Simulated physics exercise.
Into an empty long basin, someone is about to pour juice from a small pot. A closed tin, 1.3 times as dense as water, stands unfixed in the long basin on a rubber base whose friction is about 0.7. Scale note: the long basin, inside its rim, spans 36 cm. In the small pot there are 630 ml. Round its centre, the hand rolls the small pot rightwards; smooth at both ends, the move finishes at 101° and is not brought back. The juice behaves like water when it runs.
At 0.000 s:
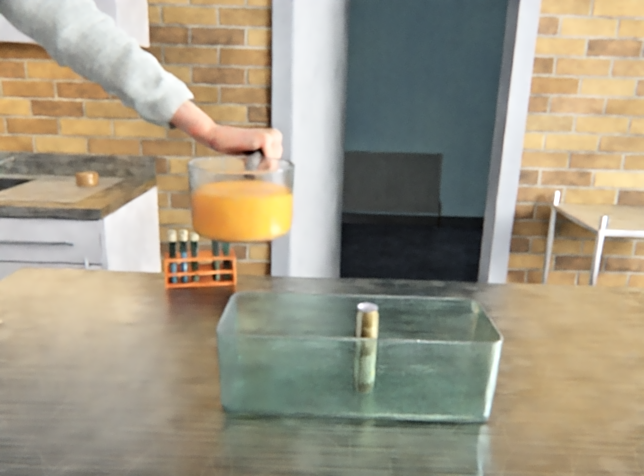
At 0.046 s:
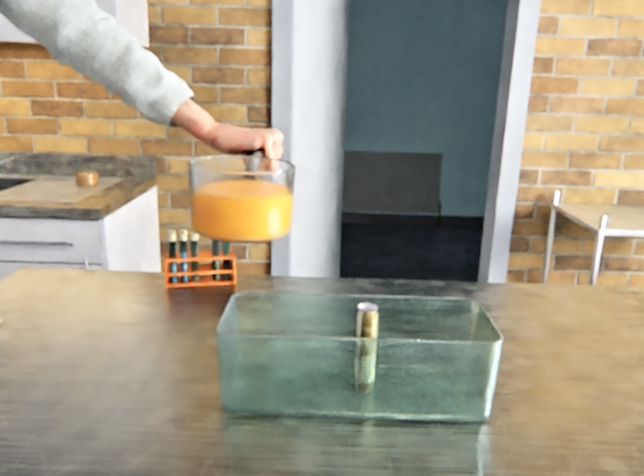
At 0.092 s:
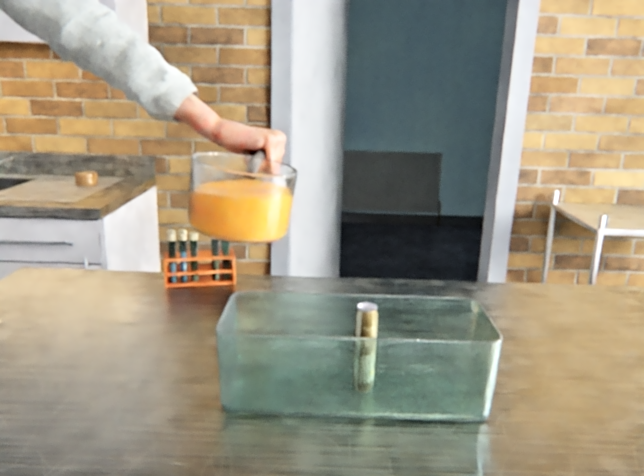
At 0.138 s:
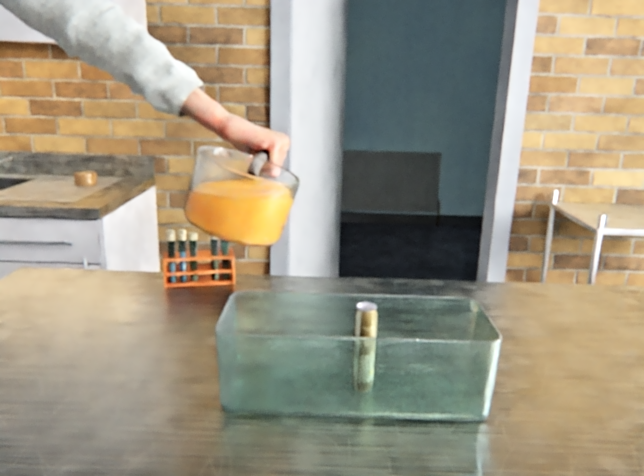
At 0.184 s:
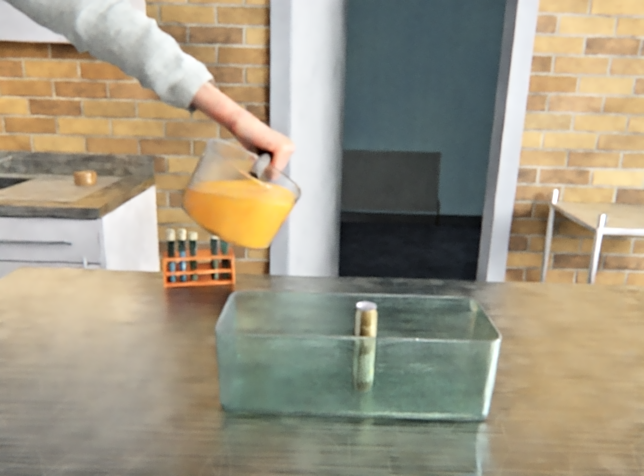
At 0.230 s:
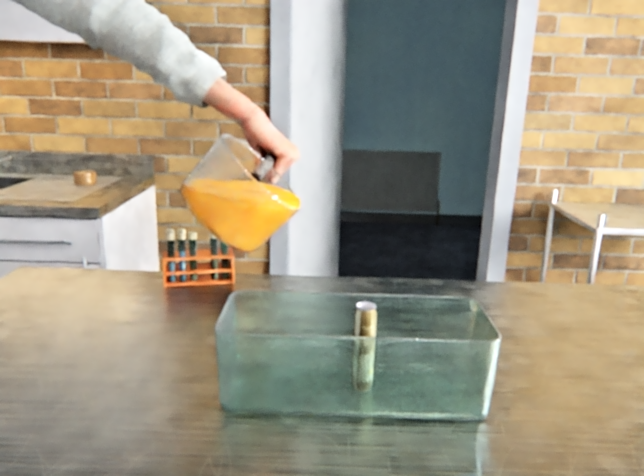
Above a long glass basin on a table, a hand tilts a pot of juice rightwards.
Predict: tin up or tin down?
It rides it out.
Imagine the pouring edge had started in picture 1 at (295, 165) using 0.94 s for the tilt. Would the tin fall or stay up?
After that, the tin stays vertical.
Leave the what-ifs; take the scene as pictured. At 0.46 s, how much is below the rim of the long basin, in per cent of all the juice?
I reckon close to 16 percent of it.
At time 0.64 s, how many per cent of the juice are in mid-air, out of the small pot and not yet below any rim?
Airborne share: Near 12 %.
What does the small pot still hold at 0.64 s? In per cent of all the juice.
Roughly 12 percent remains.
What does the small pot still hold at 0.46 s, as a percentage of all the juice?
Roughly 38 per cent.
Then, 0.46 s in, the tilt is 99° and 38 per cent is still to pour; the tin stands where it began.
Then, 0.64 s in, the tilt is 101° and 12 per cent is still to pour; the tin stands where it began.
Then, 0.81 s in, the tilt is 101° and 3 per cent is still to pour; the tin stands where it began.
Then, 1.01 s in, the tilt is 101° and 1 per cent is still to pour; the tin stands where it began.
Finally, the tin stands where it began.
